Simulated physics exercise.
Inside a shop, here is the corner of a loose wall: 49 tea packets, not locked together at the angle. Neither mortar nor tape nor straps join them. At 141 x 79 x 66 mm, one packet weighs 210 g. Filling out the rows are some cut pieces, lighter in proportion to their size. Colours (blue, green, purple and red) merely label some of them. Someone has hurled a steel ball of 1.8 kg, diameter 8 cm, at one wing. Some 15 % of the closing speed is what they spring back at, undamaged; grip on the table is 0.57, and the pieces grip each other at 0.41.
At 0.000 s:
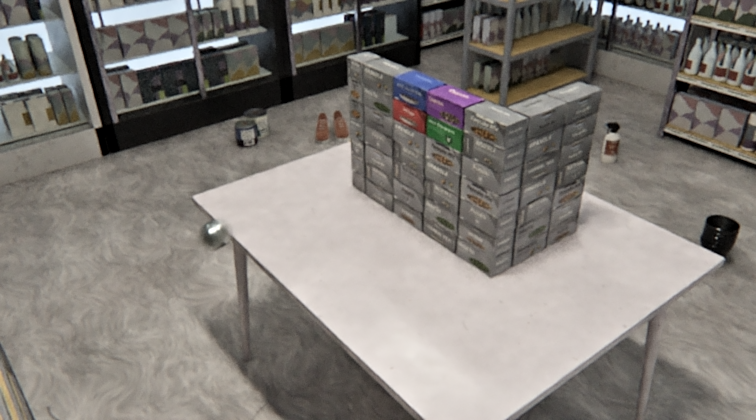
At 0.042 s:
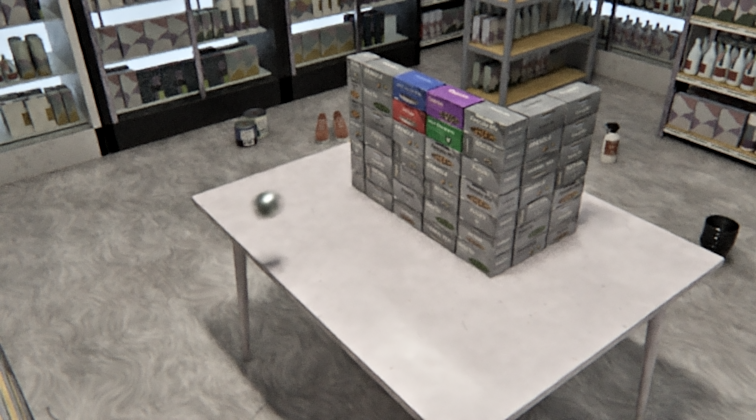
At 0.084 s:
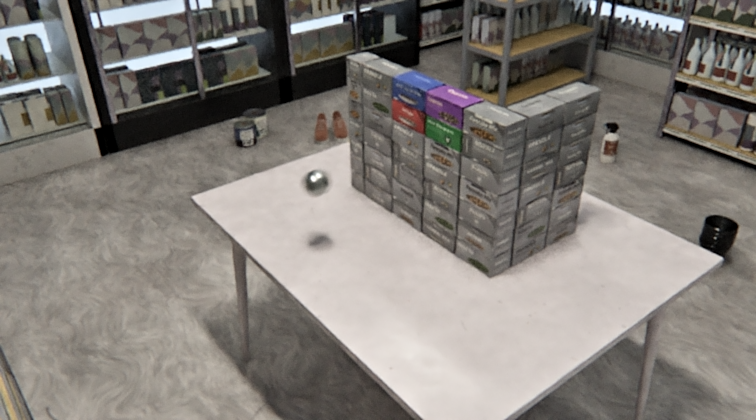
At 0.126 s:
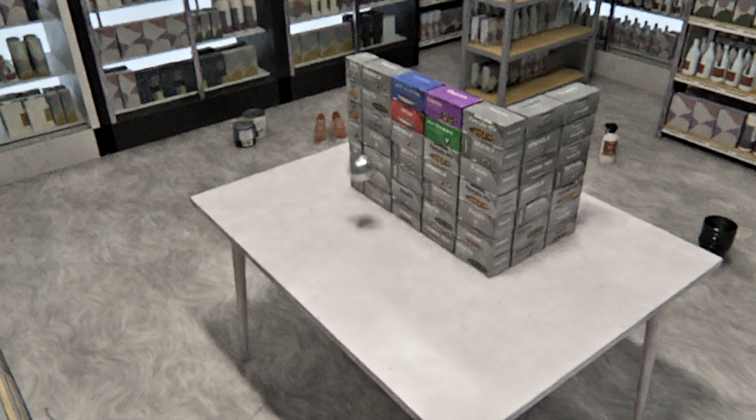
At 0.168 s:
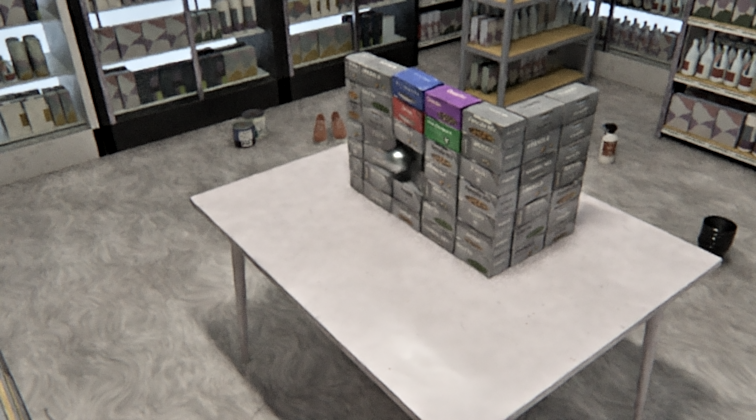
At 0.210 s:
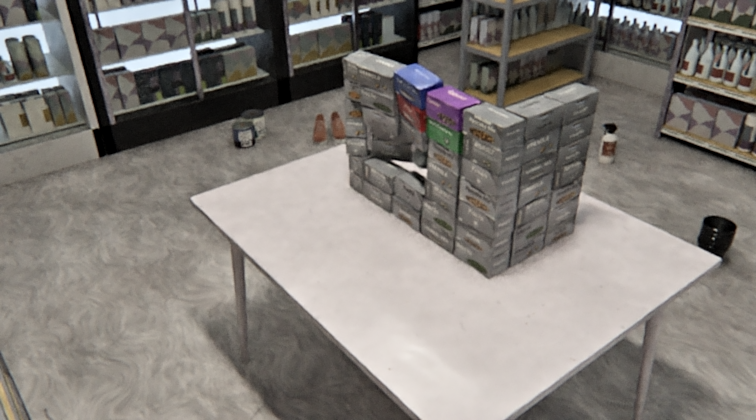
In a shop, a steel ball flies right and punches into a corner wall of packets.
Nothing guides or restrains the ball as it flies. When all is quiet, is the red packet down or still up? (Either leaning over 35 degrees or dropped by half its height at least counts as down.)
Once all is quiet, it ends up down.
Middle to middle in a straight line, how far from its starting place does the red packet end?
It ends some 32 cm from where it began.
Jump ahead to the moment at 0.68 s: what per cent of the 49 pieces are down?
35 per cent.
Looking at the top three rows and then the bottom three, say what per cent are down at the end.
From the top 40, from the bottom 20 per cent.
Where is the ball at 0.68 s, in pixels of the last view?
Around (576, 184).
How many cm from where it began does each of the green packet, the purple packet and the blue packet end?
Roughly green 0 cm, purple 0 cm, blue 38 cm.
After 0.40 s, ball still moving; 10 of the 49 packets down; red packet 27° from how it stood, 14 cm lower; blue packet 57° from how it stood, 12 cm lower.
After 0.68 s, ball still moving; 17 of the 49 packets down; red packet 63° from how it stood, 26 cm lower; blue packet 33 cm lower.
In the end (1.3 s), ball rolling away; 17 of the 49 packets down; red packet 53° from how it stood, 27 cm lower; blue packet 32° from how it stood, 36 cm lower; green packet 7 mm from its place. From the last view, middles, red packet near (459, 179), blue packet near (389, 214).
